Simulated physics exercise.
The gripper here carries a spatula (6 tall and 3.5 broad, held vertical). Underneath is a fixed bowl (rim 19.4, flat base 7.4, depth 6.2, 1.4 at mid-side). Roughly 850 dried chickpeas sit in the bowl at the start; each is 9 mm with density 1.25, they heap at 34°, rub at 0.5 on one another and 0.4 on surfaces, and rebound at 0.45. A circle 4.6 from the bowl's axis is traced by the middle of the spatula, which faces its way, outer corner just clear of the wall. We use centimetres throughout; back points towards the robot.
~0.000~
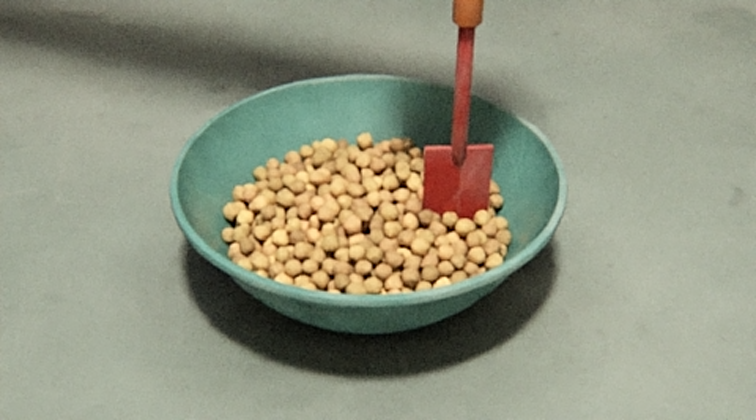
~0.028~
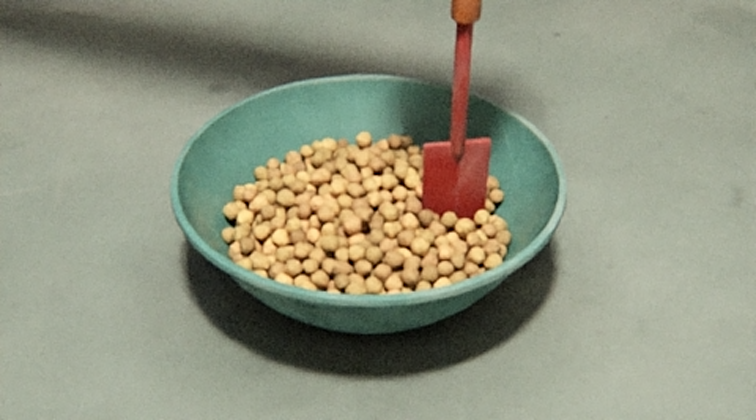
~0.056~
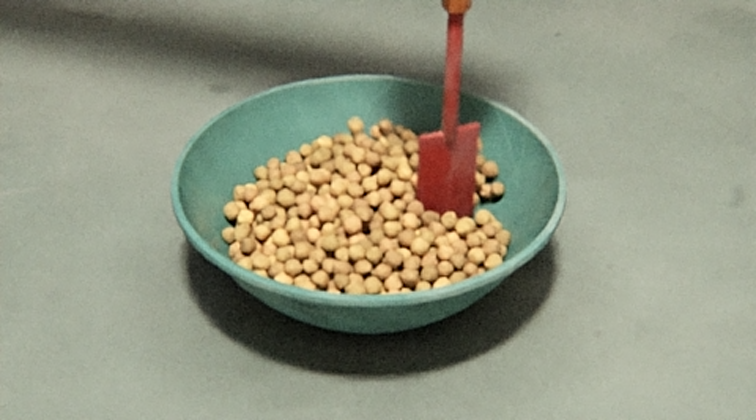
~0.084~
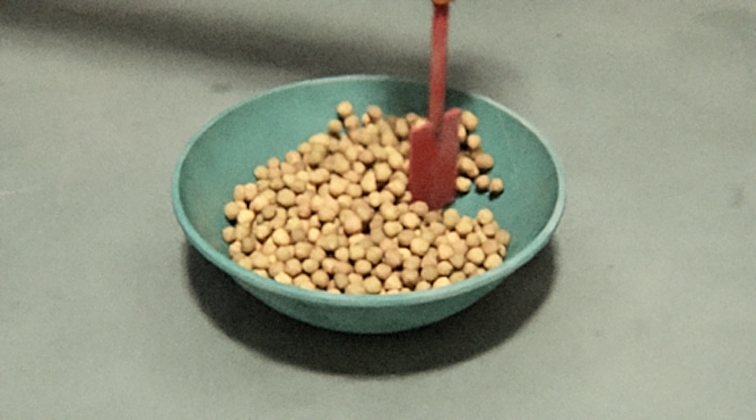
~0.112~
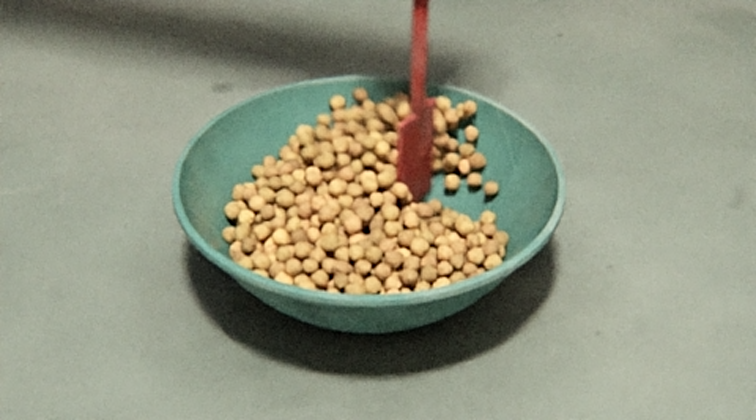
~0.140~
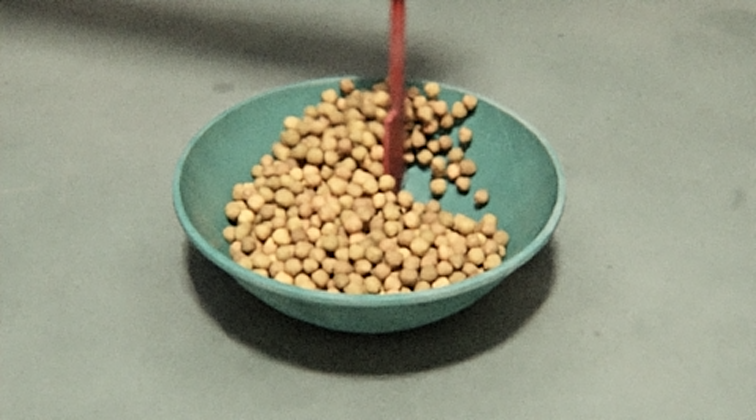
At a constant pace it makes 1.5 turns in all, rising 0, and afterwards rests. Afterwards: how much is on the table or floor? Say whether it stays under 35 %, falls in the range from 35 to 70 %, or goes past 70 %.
The share stays under 35 %.
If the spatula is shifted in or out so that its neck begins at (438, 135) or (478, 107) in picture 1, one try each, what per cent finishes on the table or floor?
I'd put it at around 0 and 20 percent.
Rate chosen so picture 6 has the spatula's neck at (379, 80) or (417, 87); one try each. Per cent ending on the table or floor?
About 20 and 10 %.
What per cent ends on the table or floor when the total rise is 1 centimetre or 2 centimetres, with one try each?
Estimates: 10 % then 5 %.
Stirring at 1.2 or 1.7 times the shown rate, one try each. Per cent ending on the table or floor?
Around 25 percent for the first try and 40 percent for the second.
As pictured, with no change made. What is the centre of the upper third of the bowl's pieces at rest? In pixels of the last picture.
Somewhere close to (289, 242).
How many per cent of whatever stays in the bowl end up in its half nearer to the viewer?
Near 60 per cent of what stays in the bowl.
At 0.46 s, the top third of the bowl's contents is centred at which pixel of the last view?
The top third is centred near (383, 262) in the last picture.
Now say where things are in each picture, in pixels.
In the first frame, spatula neck at (461, 122), 0° round; upper third of the load around (361, 212), from x 230 to 505, top at y 140; 848 in the bowl.
In the second frame, spatula neck at (459, 117), 6° round; upper third of the load around (363, 209), from x 230 to 505, top at y 140.
In the third frame, spatula neck at (451, 106), 21° round; upper third of the load around (367, 199), from x 230 to 505, top at y 125.
In the fourth frame, spatula neck at (437, 95), 37° round; upper third of the load around (368, 190), from x 230 to 505, top at y 110.
In the fifth frame, spatula neck at (418, 87), 53° round; upper third of the load around (360, 177), from x 230 to 500, top at y 95.
In the sixth frame, spatula neck at (396, 82), 69° round; upper third of the load around (354, 166), from x 230 to 500, top at y 85; 848 in the bowl.
By 0.46 s, 253° round, highest piece 9 above the table; 806 in the bowl, 32 on the table or floor, 10 in flight or on the tool.
By 0.78 s, 77° round, highest piece 8 above the table; 752 in the bowl, 87 on the table or floor, 9 in flight or on the tool.
By 1.14 s, 180° round, highest piece 7 above the table; 731 in the bowl, 117 on the table or floor.
By 1.84 s, 180° round, highest piece 7 above the table; 731 in the bowl, 117 on the table or floor.
Final count, 731 in the bowl, 117 on the table or floor. That is 14 % on the table or floor.
